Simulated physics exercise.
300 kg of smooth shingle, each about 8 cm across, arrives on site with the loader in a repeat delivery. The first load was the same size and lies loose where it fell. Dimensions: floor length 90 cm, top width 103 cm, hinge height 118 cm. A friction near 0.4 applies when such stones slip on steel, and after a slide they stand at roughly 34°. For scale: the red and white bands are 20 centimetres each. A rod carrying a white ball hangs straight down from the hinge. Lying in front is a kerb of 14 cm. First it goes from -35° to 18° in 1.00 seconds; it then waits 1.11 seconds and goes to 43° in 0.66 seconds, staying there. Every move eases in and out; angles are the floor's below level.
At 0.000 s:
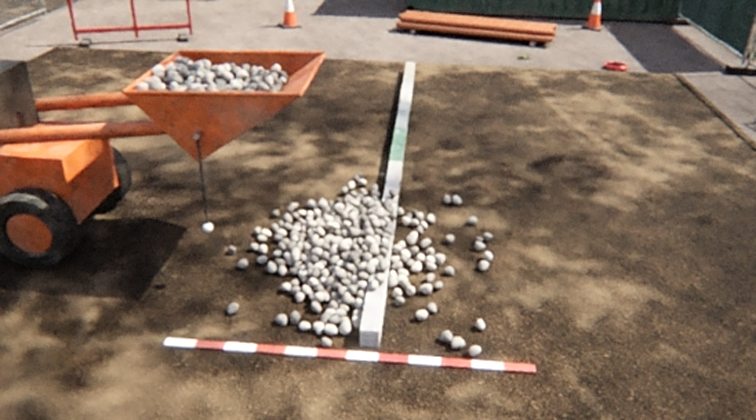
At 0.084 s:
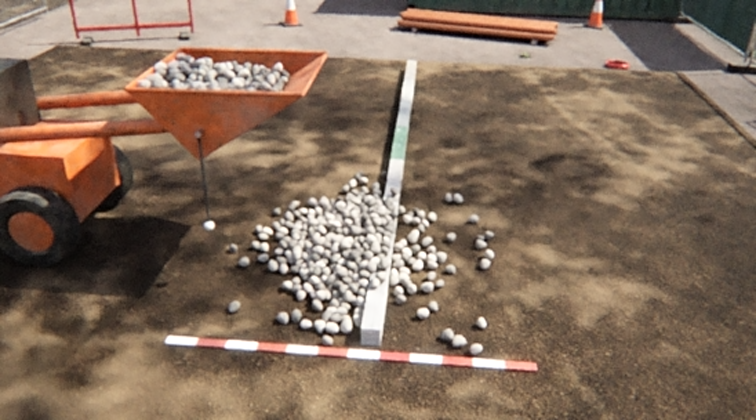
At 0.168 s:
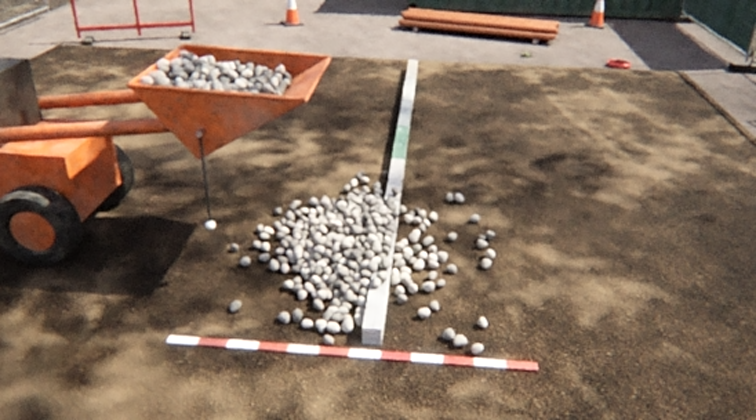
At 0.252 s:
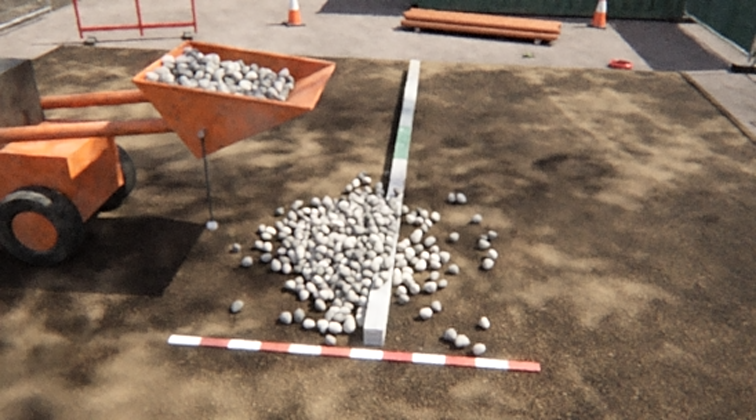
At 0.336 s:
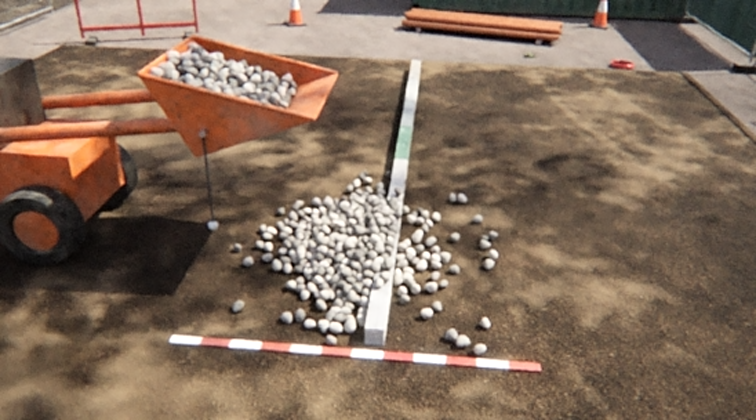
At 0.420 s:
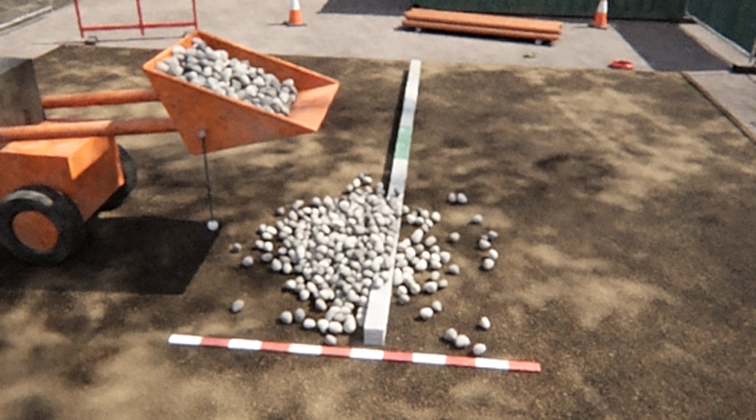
On a sunlit patch of brown earth seen from above, a fence, traffic cones and stacked orange planks line the far edge. An orange wheeled machine at left holds a bucket of grey stones, near a loose pile lying mostly left of a pale kerb, behind a red-and-white striped bar. The bucket's right end steadily lowers as its stones shift slightly, while the pile and camera stay practically still.
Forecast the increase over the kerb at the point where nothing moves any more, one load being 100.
I would say 32 per cent.
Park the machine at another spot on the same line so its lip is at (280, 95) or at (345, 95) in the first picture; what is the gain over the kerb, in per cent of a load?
Some 15 percent, and then 75 percent.
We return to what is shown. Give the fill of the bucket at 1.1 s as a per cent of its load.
Roughly 95 per cent remains inside.
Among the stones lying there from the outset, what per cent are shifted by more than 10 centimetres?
Around 15 in a hundred.
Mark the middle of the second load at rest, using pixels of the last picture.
Their centre ends up near (358, 236).
After 0.8 s the floor is at 10°; in per cent of one load, 100 in the bucket, 90 on this side of the kerb, 10 over the kerb; the foremost stones are at (485, 262).
After 1.1 s the floor is at 18°; in per cent of one load, 96 in the bucket, 93 on this side of the kerb, 10 over the kerb; the foremost stones are at (485, 262).
After 3.2 s the floor is at 43°; in per cent of one load, 0 in the bucket, 157 on this side of the kerb, 43 over the kerb; the foremost stones are at (518, 258).
After 5.8 s the floor is at 43°; in per cent of one load, 0 in the bucket, 157 on this side of the kerb, 43 over the kerb; the foremost stones are at (518, 258). Net gain over the kerb, 32.
